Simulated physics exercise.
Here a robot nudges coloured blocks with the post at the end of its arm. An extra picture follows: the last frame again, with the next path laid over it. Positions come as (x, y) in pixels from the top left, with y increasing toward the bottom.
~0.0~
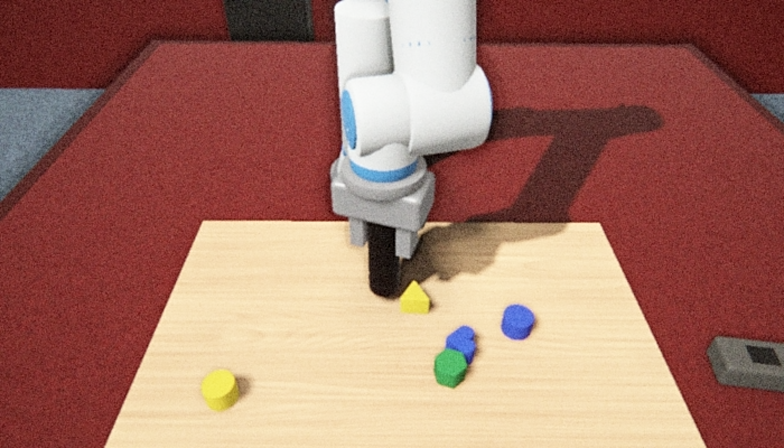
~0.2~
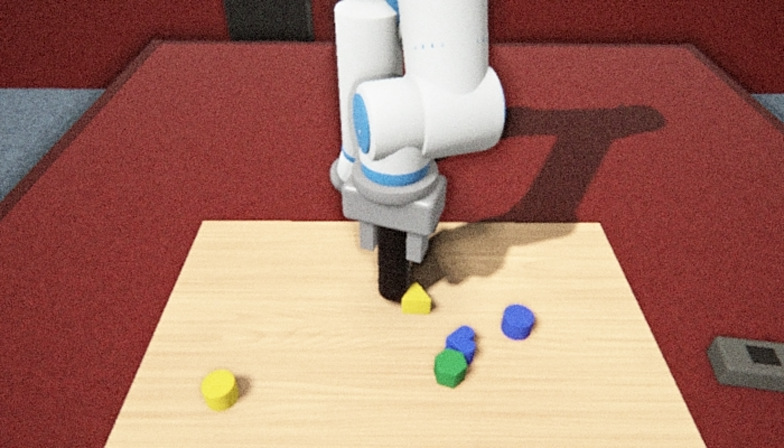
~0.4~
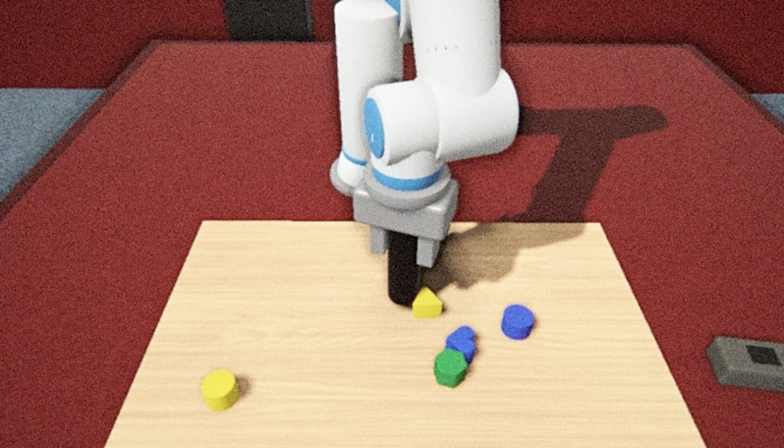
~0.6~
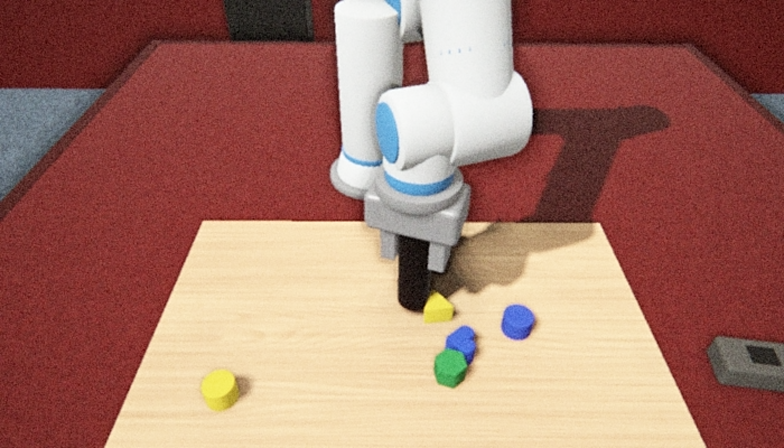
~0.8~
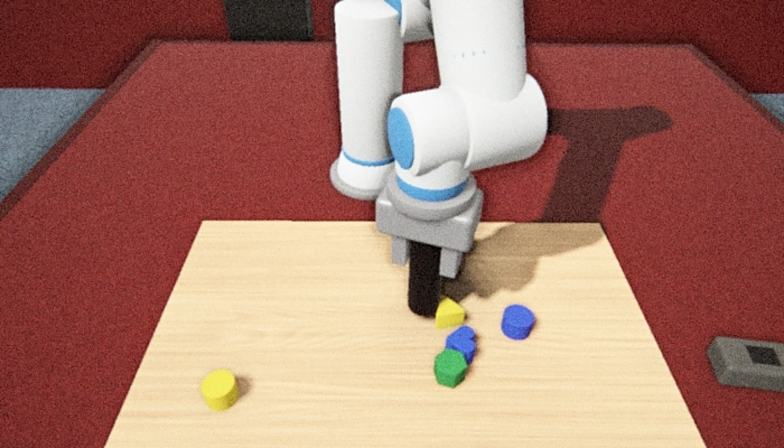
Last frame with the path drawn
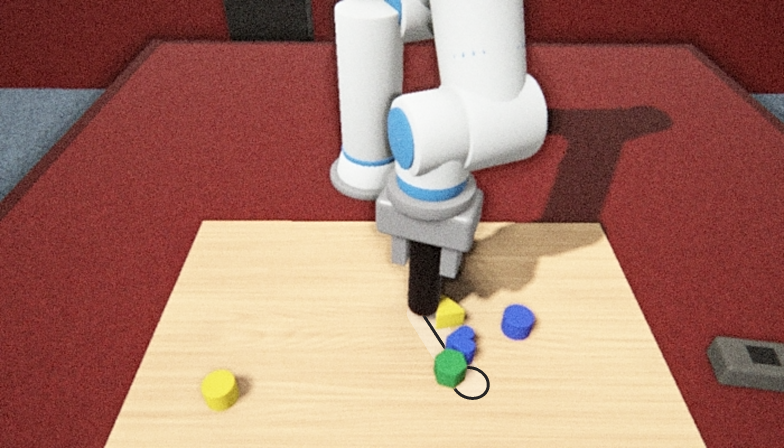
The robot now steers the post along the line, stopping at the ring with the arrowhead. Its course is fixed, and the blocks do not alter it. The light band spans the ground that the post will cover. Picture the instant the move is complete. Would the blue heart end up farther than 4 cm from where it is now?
Yes.
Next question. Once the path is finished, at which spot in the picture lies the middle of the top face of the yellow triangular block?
Answer: (462, 313).
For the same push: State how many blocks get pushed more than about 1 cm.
Three or more shift.
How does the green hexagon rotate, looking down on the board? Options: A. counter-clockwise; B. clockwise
B.
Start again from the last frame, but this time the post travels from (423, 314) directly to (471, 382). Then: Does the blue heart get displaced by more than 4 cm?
Yes, that is how it ends up.
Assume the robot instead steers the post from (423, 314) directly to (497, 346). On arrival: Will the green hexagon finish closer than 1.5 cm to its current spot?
Going by the path, yes.
The drawn path runs from (423, 314) to (470, 383).
What follows on the original path. One third of the way, post at (437, 327); yellow triangular block at (461, 313), turned 30° anticlockwise.
Two thirds of the way, post at (454, 350); yellow triangular block at (462, 313), turned 35° anticlockwise; green hexagon at (455, 373), turned 15° clockwise; blue heart at (484, 353), turned 35° anticlockwise.
At the end, post at (472, 374); yellow triangular block at (462, 313), turned 35° anticlockwise; green hexagon at (459, 394), turned 70° clockwise; blue heart at (502, 362), turned 65° anticlockwise; blue round block not moved.
